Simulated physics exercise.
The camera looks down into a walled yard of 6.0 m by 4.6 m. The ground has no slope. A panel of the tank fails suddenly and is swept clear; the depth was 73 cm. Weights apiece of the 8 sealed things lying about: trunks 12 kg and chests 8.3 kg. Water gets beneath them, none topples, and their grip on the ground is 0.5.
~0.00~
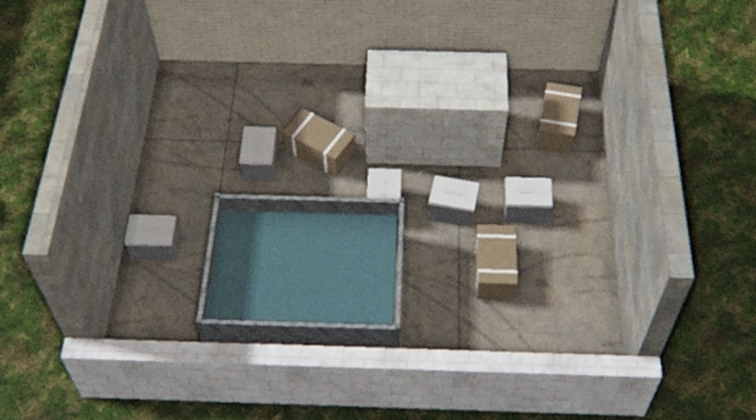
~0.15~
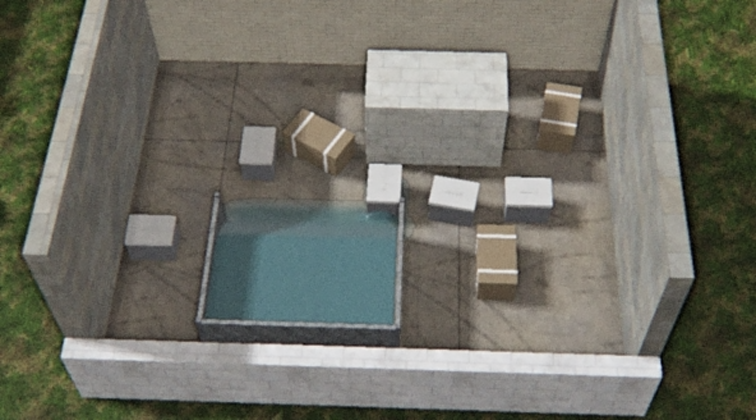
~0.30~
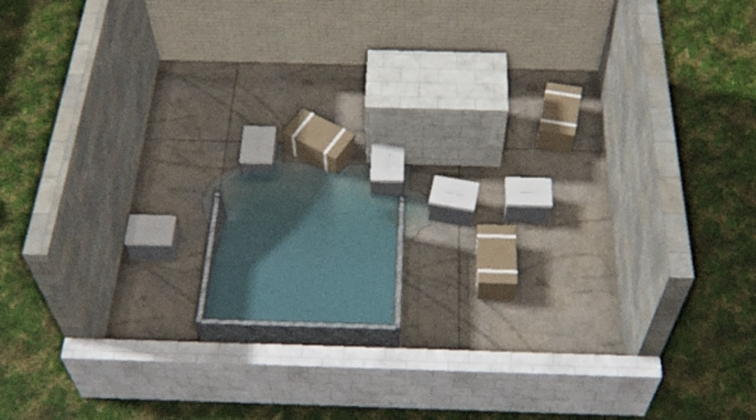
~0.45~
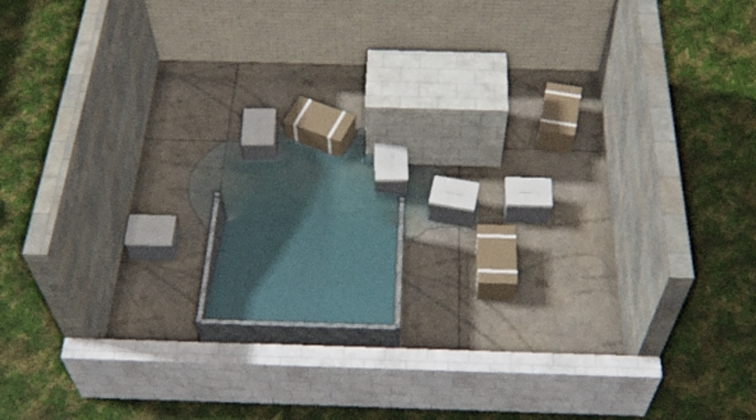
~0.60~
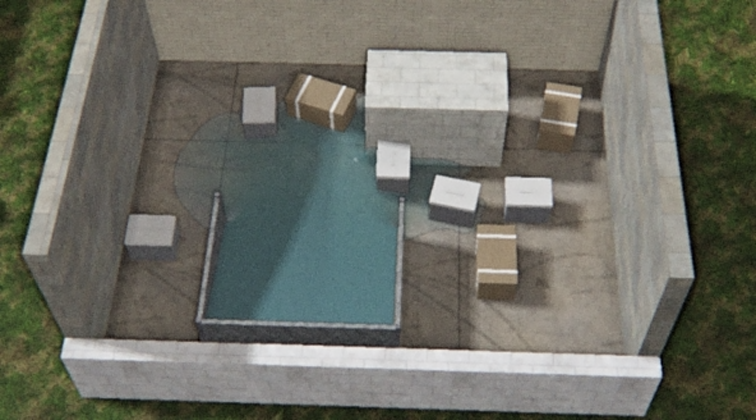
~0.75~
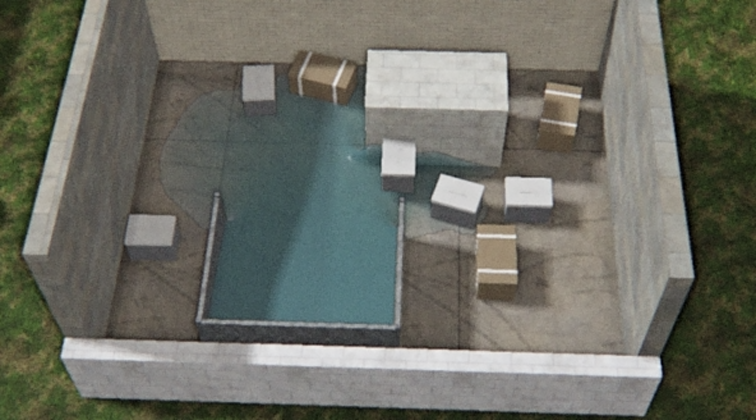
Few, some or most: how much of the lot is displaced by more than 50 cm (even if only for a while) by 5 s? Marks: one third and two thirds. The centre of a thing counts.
That comes to at least two thirds.
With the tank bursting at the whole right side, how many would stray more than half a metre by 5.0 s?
In that case 5 of them.
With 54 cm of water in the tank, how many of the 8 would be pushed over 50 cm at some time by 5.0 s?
In that case 7 of them.
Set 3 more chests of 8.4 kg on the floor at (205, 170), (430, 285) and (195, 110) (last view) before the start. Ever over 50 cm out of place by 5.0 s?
In turn: Over, short of it, more.
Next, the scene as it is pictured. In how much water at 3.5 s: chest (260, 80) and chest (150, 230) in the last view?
Roughly 12 and 4 cm.
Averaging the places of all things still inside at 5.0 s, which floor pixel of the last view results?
Around (439, 282).
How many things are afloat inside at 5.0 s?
I count 7.
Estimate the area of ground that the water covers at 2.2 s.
About 19 m2.
After 1.1 s 3 of 8 are over 50 cm from their spots; 3 afloat.
After 2.2 s 5 of 8 are over 50 cm from their spots; 4 afloat.
After 3.5 s 7 of 8 are over 50 cm from their spots; 6 afloat.
After 5.0 s 7 of 8 are over 50 cm from their spots, and 7 have been at some point; 7 afloat.
